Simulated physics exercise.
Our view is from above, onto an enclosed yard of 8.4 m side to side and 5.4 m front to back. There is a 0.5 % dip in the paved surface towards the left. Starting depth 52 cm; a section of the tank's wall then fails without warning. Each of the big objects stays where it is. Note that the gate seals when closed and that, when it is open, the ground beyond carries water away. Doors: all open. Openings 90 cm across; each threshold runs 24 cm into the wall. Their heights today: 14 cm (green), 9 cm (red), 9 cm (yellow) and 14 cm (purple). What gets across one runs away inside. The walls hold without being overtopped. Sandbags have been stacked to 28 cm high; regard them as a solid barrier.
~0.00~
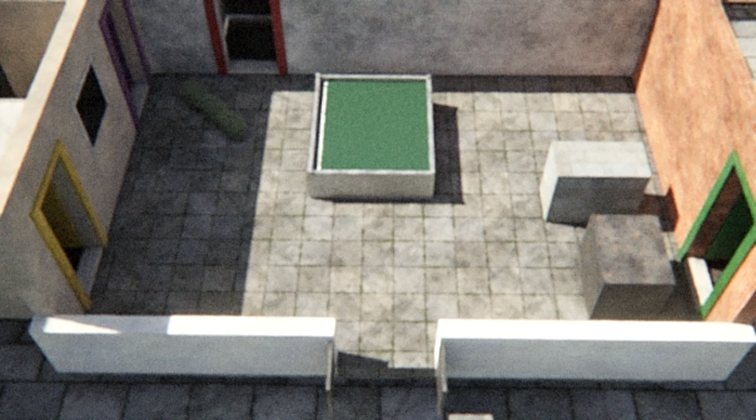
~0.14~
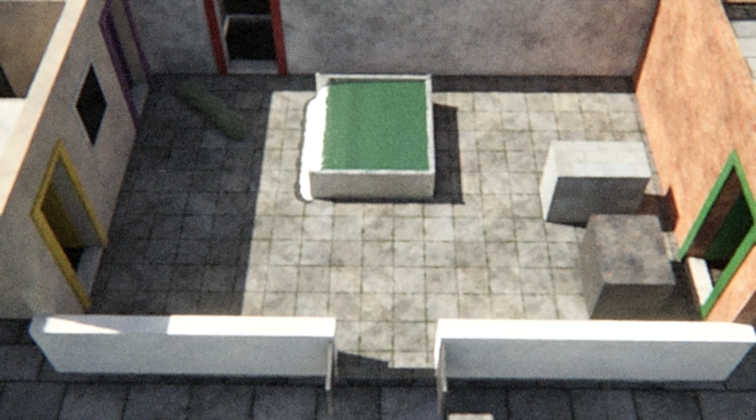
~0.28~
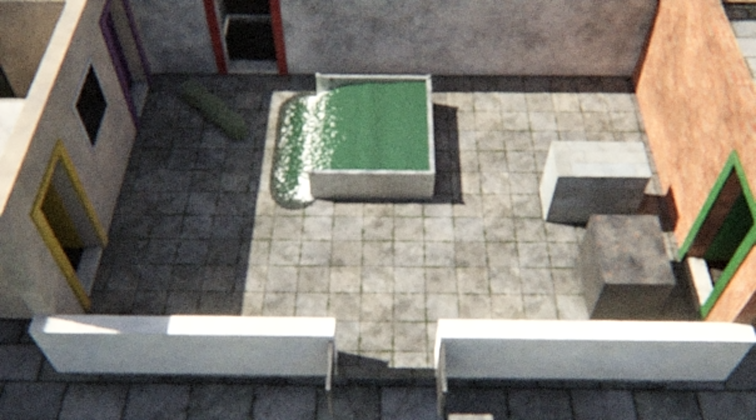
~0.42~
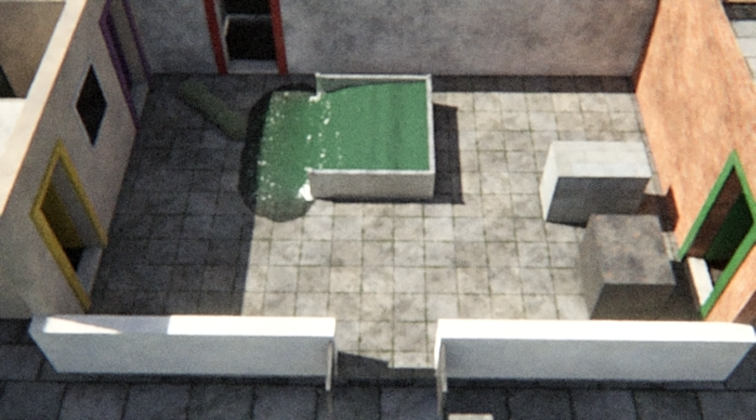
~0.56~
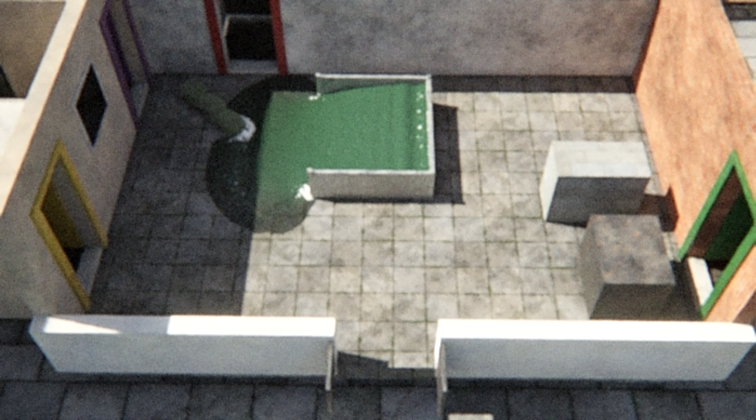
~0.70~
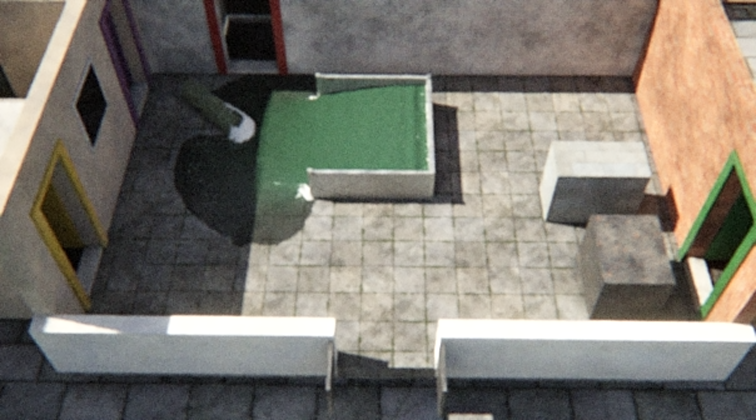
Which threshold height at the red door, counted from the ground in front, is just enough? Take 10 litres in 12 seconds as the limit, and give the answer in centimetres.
A height of roughly 23 cm is just enough.
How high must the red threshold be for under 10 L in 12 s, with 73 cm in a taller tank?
A step of about 28 cm does it.
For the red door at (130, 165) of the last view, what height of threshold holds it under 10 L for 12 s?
Around 23 cm would do it.
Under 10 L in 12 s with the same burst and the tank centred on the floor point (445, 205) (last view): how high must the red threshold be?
In that case about 10.0 cm.
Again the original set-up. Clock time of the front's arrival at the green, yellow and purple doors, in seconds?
Green: 9.0 s; yellow: 1.8 s; purple: 1.6 s.
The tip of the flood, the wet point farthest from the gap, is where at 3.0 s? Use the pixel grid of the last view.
I'd put the front's tip around (76, 347).
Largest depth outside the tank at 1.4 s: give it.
Up to some 31 centimetres, I'd say.
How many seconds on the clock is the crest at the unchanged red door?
Peak time: About 2.4 s.
After 1.4 s water covers 25 % of the floor, deepest (31 cm) near (123, 182); 12 cm at the red door, 0 litres in over its 9 cm threshold.
After 3.0 s water covers 30 % of the floor, deepest (32 cm) near (80, 335); 17 cm at the red door, 67 litres in over its 9 cm threshold.
After 12.0 s water covers 90 % of the floor, deepest (8 cm) near (152, 79); 6 cm at the red door, 112 litres in over its 9 cm threshold.
At the red door as built, the water arrived by 0.8 s and peaked near 20 cm at 2.4 s.
Run again over the same 12 s with other heights there, 21 litres in over 19.5 cm, 4 litres over 26.5 cm. The limit of 10 litres is kept from about 23 cm up.
